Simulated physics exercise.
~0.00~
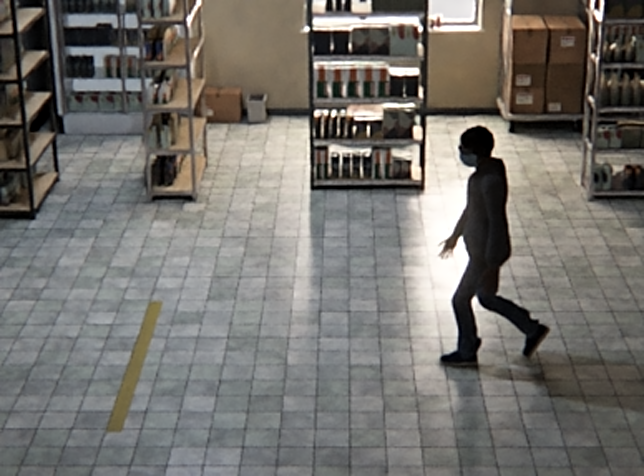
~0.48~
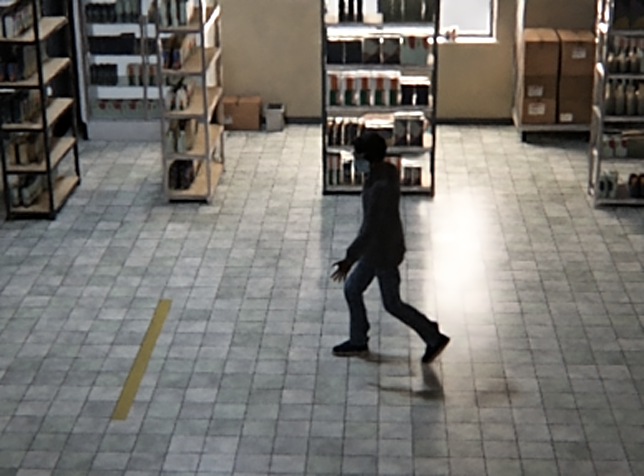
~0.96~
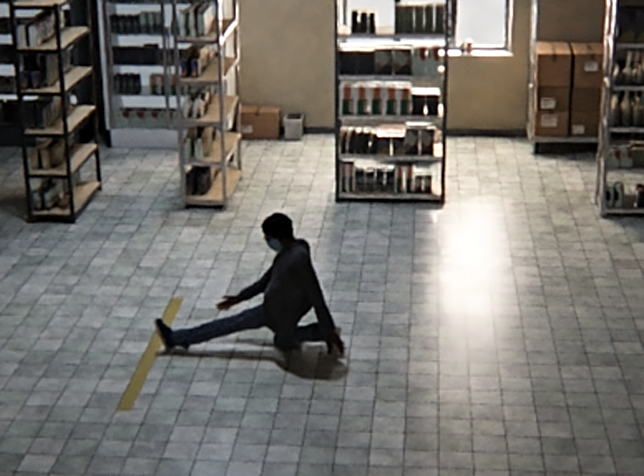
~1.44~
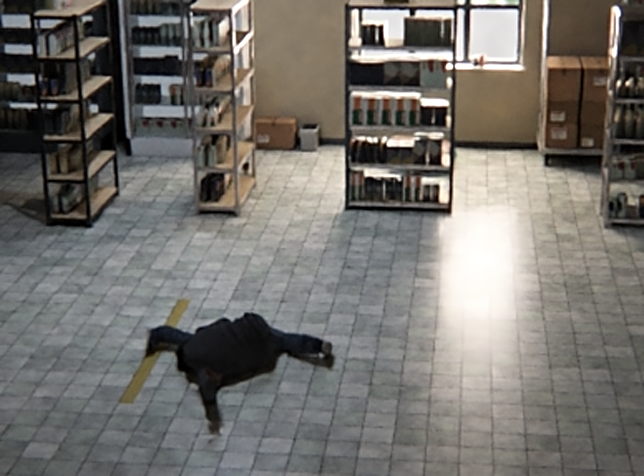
In a dim storage room with a tiled floor, shelves of bottles and books stand along the back near a window and stacked boxes. A person in dark clothes and a face mask walks left across a bright patch of light, heading for a strip of yellow tape on the floor. Near the tape the person drops low, one leg stretched forward to the strip and one hand reaching down behind. The body then folds forward and sprawls on the tiles beside the tape. The person ends lying there, with the head short of the yellow strip.
